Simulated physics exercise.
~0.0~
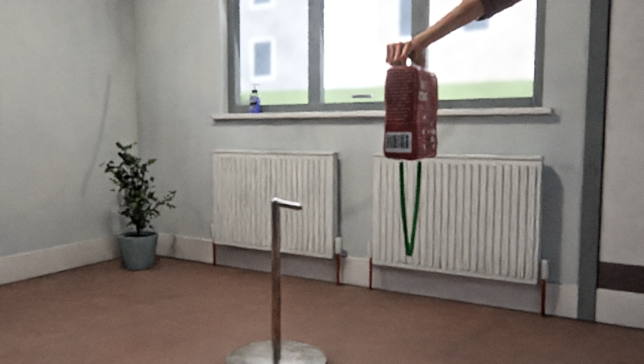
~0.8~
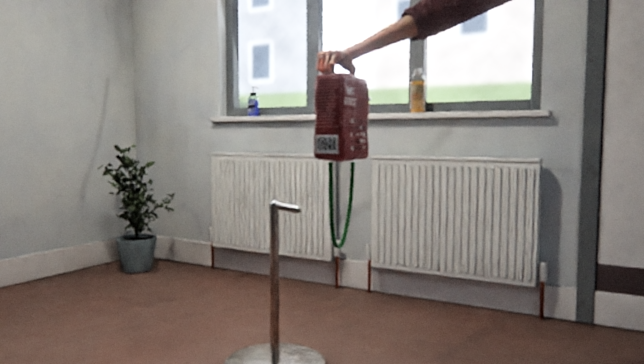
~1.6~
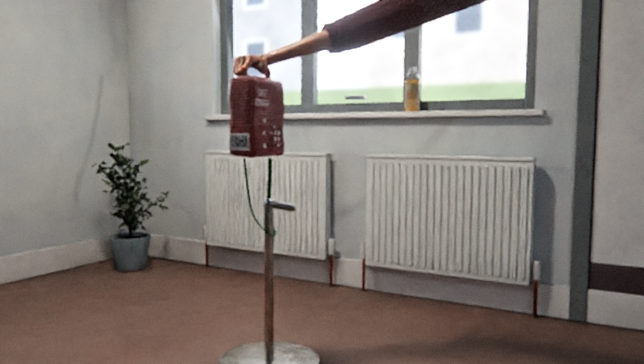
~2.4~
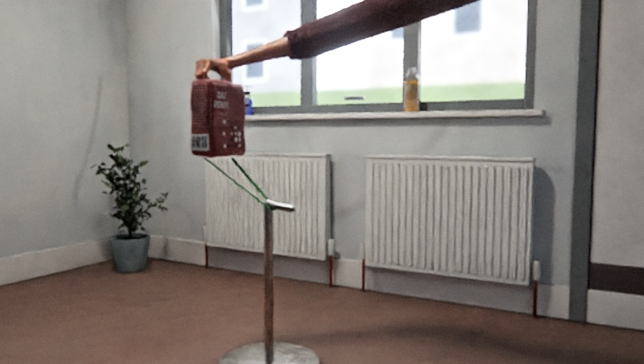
Arm carrying a red sack leftward past a hooked post, its trailing green loop catching and pulling tight on the post.
